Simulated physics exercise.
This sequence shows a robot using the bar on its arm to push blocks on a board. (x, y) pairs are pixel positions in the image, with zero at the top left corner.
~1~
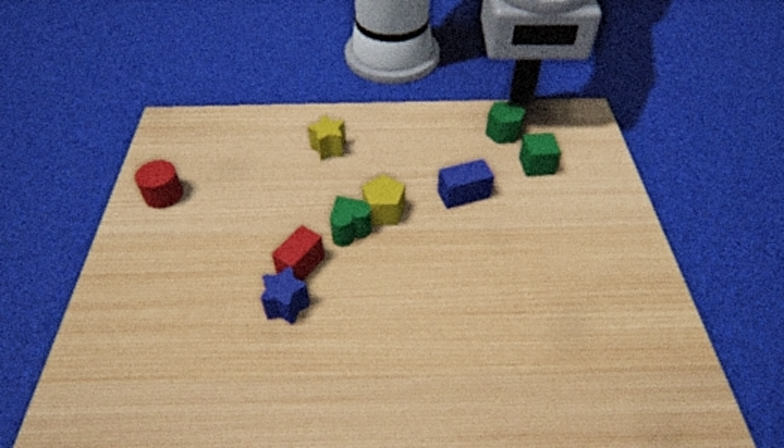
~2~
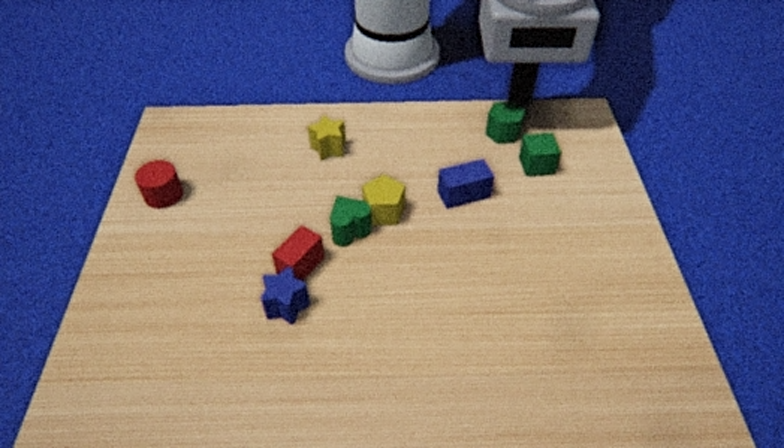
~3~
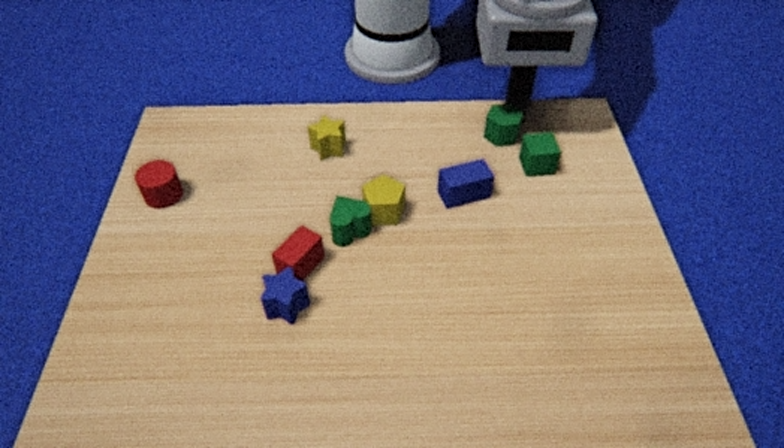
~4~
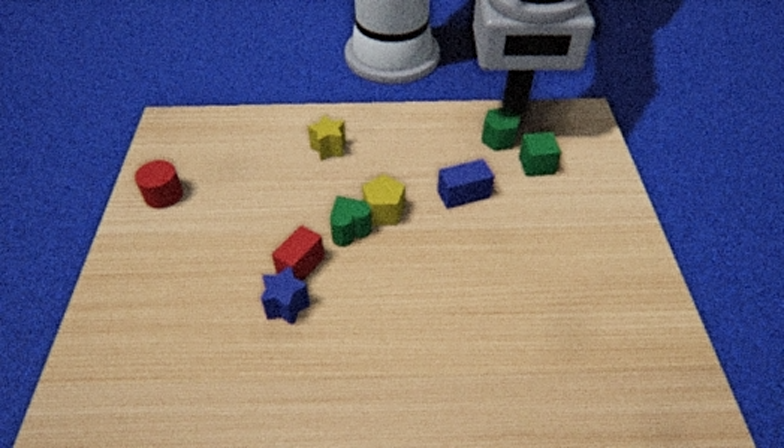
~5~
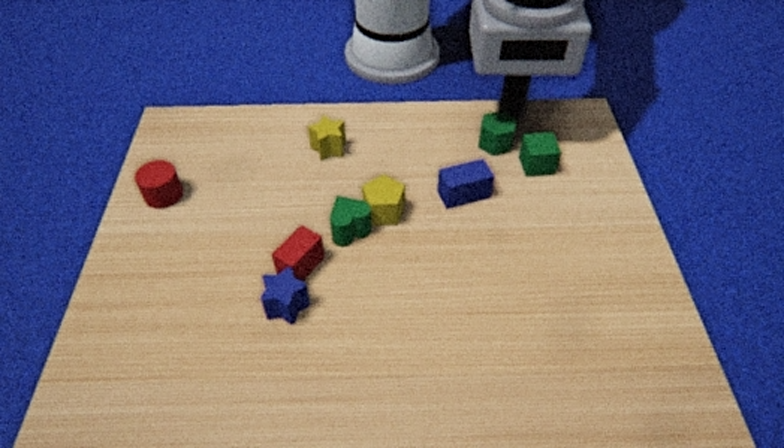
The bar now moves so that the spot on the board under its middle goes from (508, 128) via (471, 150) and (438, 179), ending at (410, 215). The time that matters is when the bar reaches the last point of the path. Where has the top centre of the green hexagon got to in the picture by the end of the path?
Pixel (478, 160).
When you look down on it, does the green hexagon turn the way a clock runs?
Going by the path, no.
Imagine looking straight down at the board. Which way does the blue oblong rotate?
Looking down: Clockwise.
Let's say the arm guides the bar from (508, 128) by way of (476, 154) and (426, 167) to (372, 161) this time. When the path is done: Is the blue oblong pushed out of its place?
Answer: Yes.
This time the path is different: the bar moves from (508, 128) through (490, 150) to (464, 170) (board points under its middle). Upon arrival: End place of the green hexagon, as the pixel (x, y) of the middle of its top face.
The point I'd pick in the picture is (479, 169).
What follows on the original path. One third of the way, bar (473, 135); green hexagon (478, 149), turned 60° anticlockwise.
Two thirds of the way, bar (439, 164); blue oblong (471, 181), turned 30° clockwise; green hexagon (478, 160), turned 90° anticlockwise.
At the end, bar (411, 200); green heart (345, 211); yellow pentagonal block (378, 190); blue oblong (471, 181), turned 30° clockwise; green hexagon (478, 160), turned 90° anticlockwise.
